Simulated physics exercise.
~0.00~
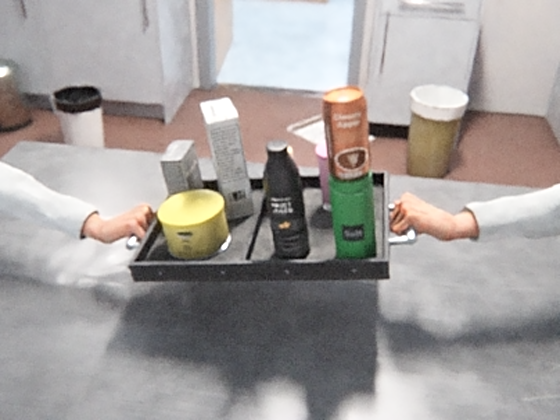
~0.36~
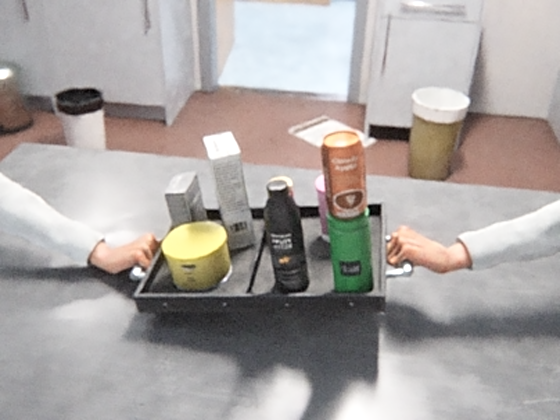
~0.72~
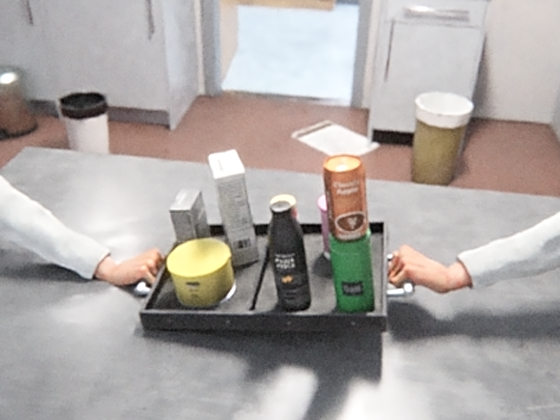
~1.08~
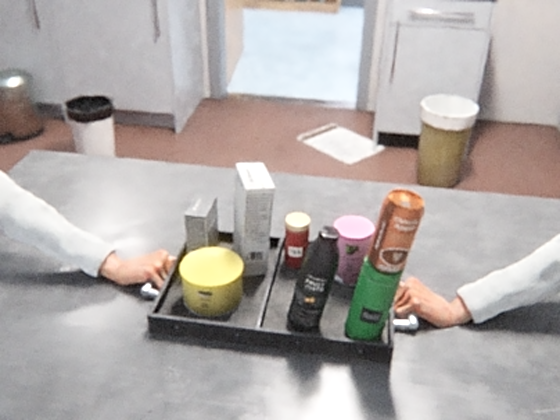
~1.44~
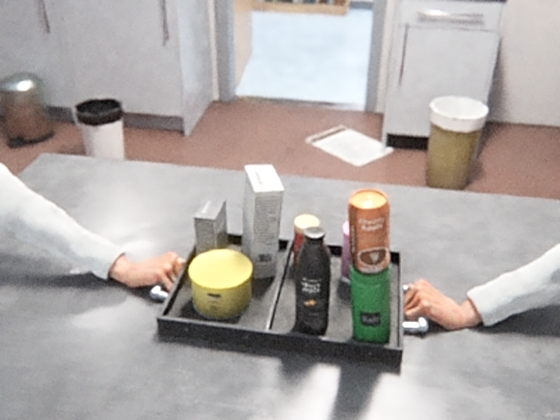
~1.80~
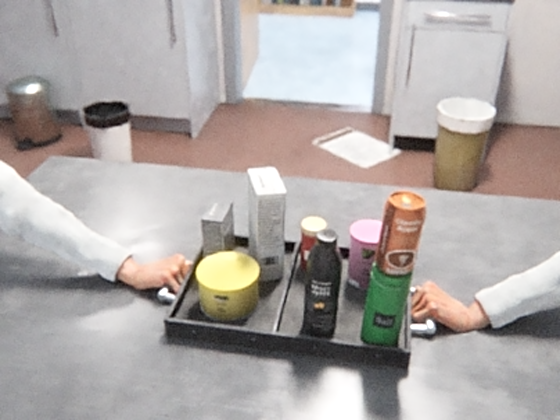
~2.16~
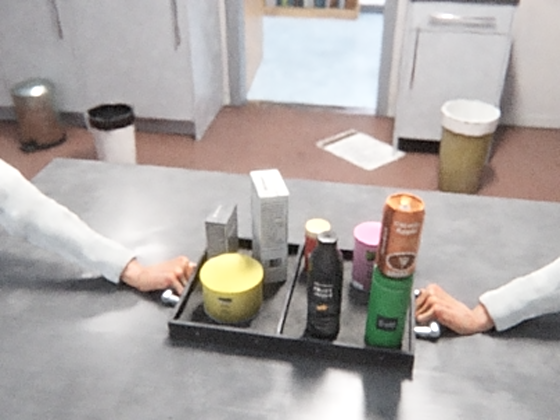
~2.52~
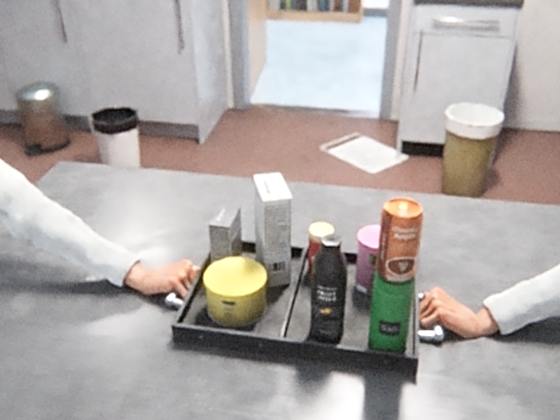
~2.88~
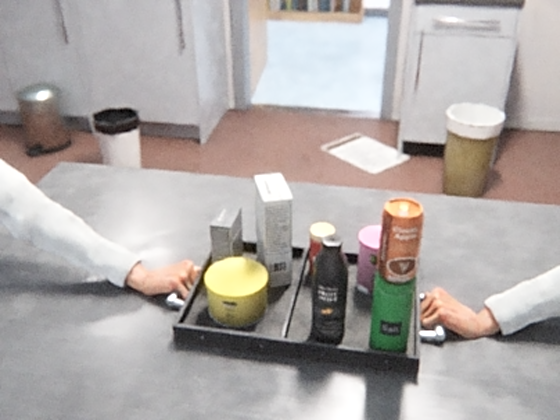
A black rimmed tray with a cross bar, gripped at each end by a hand in a pale sleeve, lowers toward a grey table in a kitchen-like room, seen from slightly above. A yellow tub and two boxes, white and grey, stand on its left; a black bottle, a green jar beneath an orange can, and a pink tin stand to the right. The tray comes down flat, and a red shaker shows behind the bottle. The bottle, jar and can lean right, then rock back upright. The can shifts slightly on the jar and settles, leaving everything standing, hands still on the handles.
